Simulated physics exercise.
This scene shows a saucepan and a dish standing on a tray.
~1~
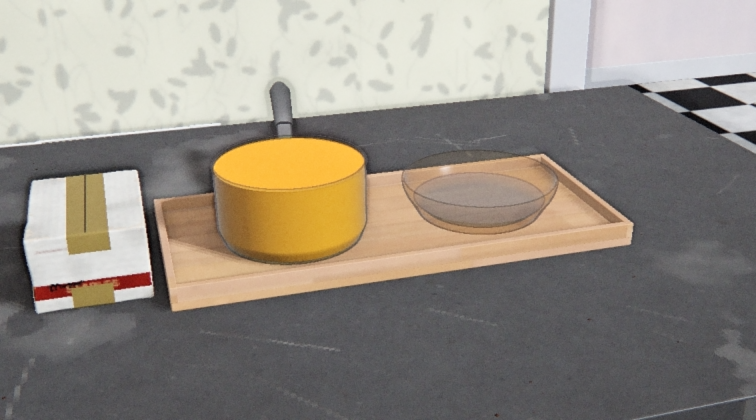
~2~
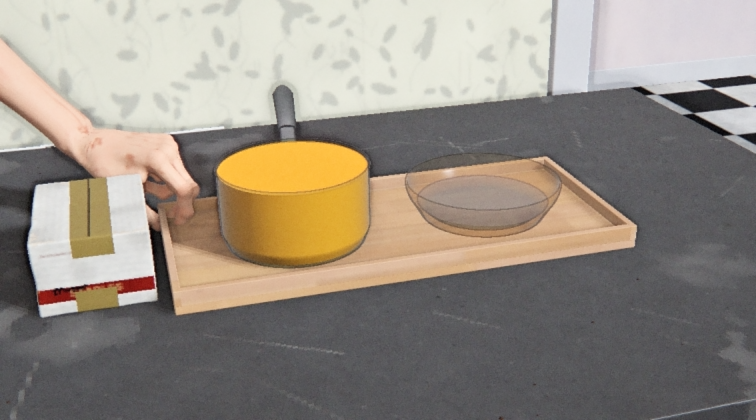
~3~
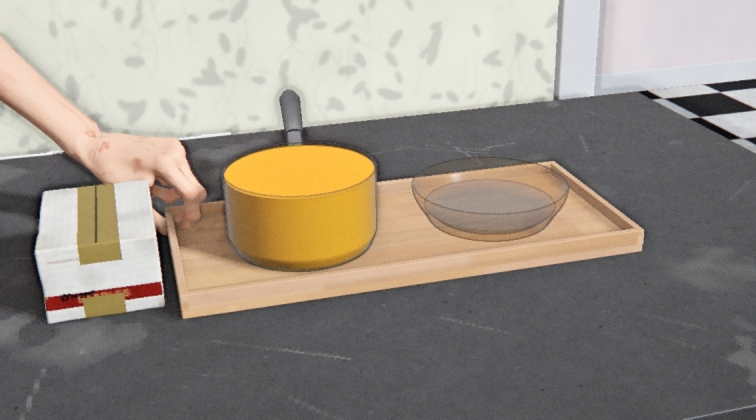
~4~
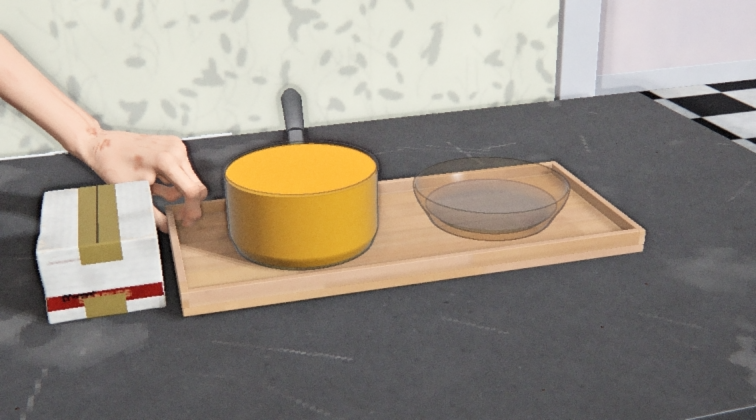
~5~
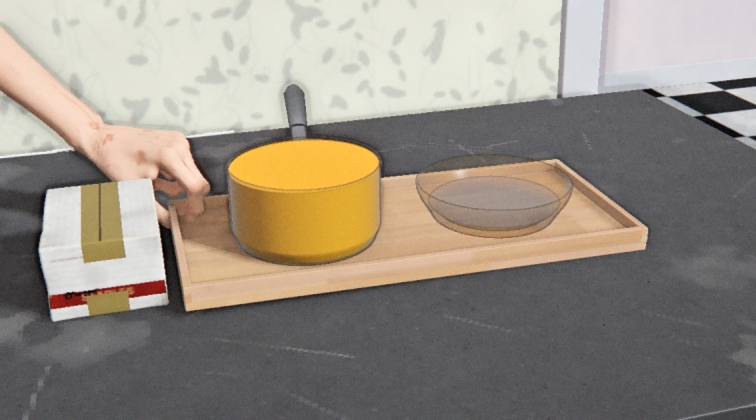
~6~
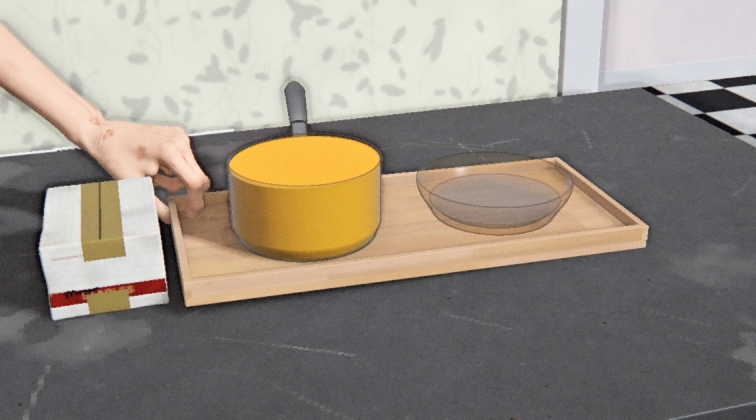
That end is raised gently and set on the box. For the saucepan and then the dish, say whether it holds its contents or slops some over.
Result: Saucepan: Some gets out. Dish: All stays in.
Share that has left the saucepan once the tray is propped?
Something like 12 in a hundred.
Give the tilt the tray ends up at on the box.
About 10°.
Shortly, the tray slopes by about 6°; saucepan, it has lost some; dish, none is lost.
Then, the tray slopes by about 11°; saucepan, it has lost some; dish, none is lost.
At the finish, the tray slopes by about 10°, resting on the box; saucepan, it has lost some; dish, none is lost.
